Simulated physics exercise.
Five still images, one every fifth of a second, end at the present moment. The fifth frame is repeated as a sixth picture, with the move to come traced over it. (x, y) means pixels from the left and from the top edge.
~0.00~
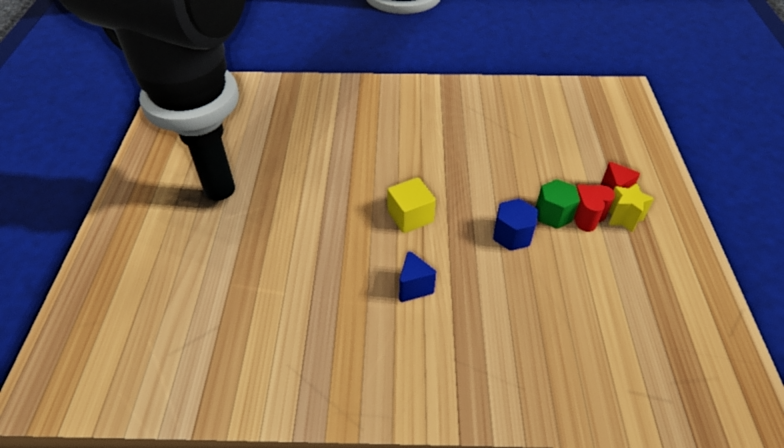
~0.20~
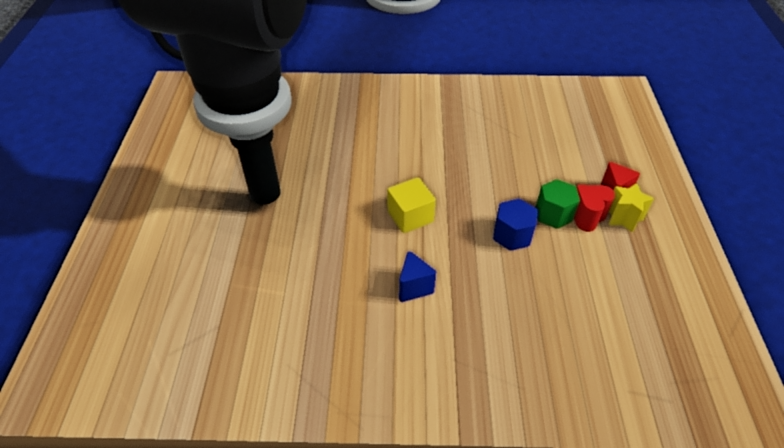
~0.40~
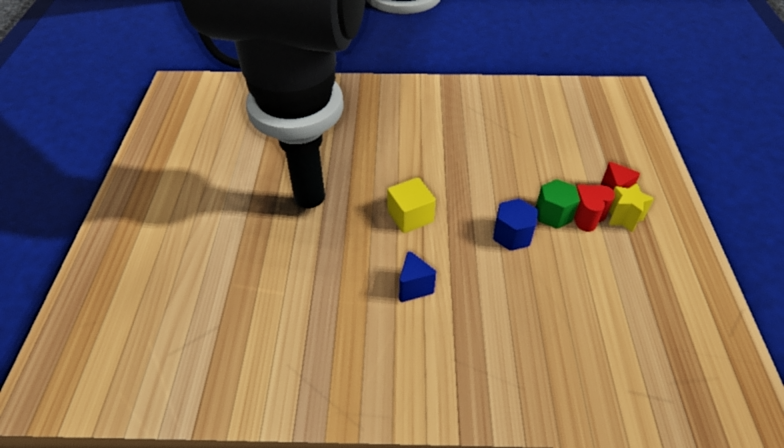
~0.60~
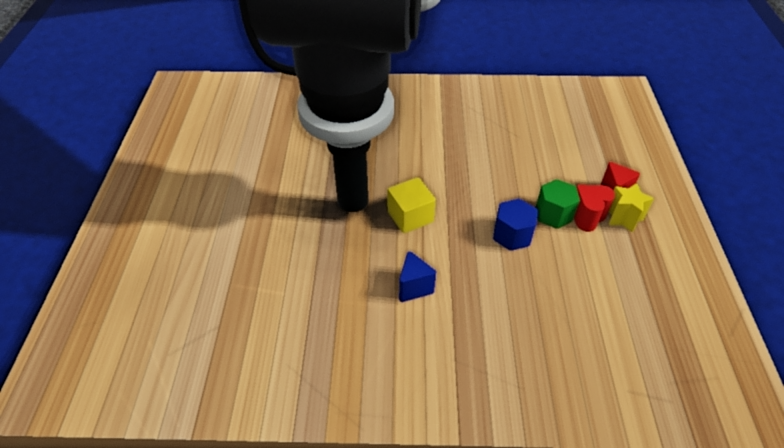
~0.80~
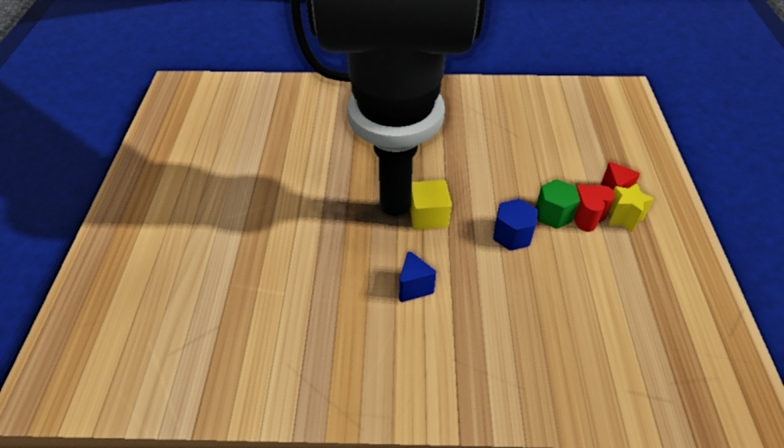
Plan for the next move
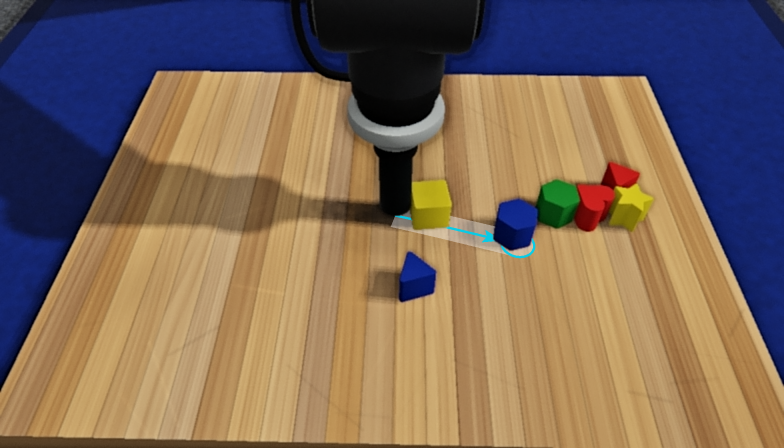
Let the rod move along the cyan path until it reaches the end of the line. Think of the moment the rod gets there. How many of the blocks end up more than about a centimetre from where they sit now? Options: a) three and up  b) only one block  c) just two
c.
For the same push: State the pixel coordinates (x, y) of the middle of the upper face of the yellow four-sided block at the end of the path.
It comes to (497, 189).
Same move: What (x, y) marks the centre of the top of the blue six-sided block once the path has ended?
Near (558, 217).
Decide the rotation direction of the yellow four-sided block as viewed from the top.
From above, it turns counterclockwise.
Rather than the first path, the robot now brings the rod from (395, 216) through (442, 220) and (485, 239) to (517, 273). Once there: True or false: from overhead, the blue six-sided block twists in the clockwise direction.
That claim is true.
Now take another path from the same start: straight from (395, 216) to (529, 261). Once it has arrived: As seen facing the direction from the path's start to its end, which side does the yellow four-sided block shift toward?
My answer: Left.
The drawn path runs straight from (395, 216) to (518, 244).
What follows on the original path. One third of the way, rod (437, 214); yellow four-sided block (470, 195), turned 20° anticlockwise.
Two thirds of the way, rod (478, 224); yellow four-sided block (494, 190), turned 45° anticlockwise; blue six-sided block (522, 214), turned 15° clockwise.
At the end, rod (521, 234); blue three-sided block not moved; yellow four-sided block (497, 189), turned 60° anticlockwise; blue six-sided block (558, 217), turned 20° anticlockwise; green six-sided block (563, 191).
